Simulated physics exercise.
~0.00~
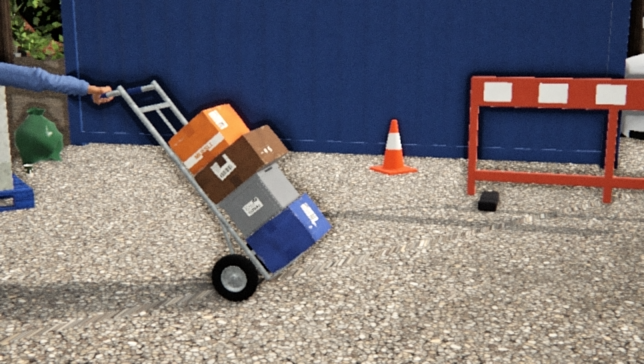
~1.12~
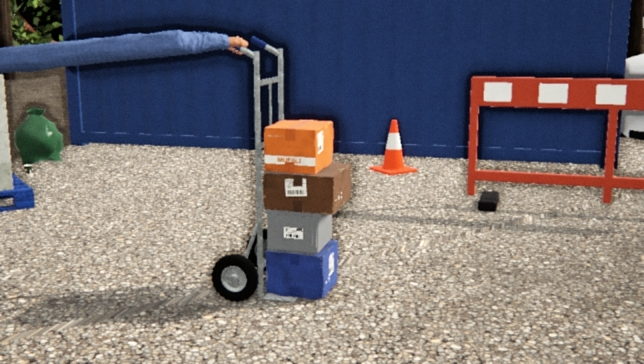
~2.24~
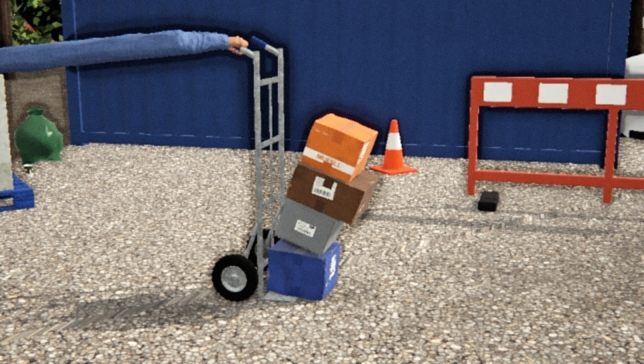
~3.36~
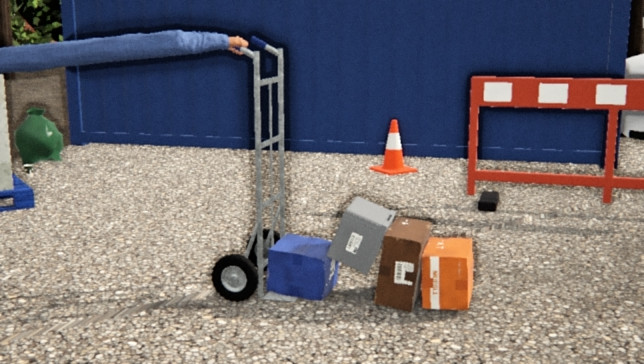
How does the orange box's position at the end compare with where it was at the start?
At the start the orange box is at the top of the tilted stack on the hand truck. At the end it is on the gravel to the right of the truck, beyond the brown box.
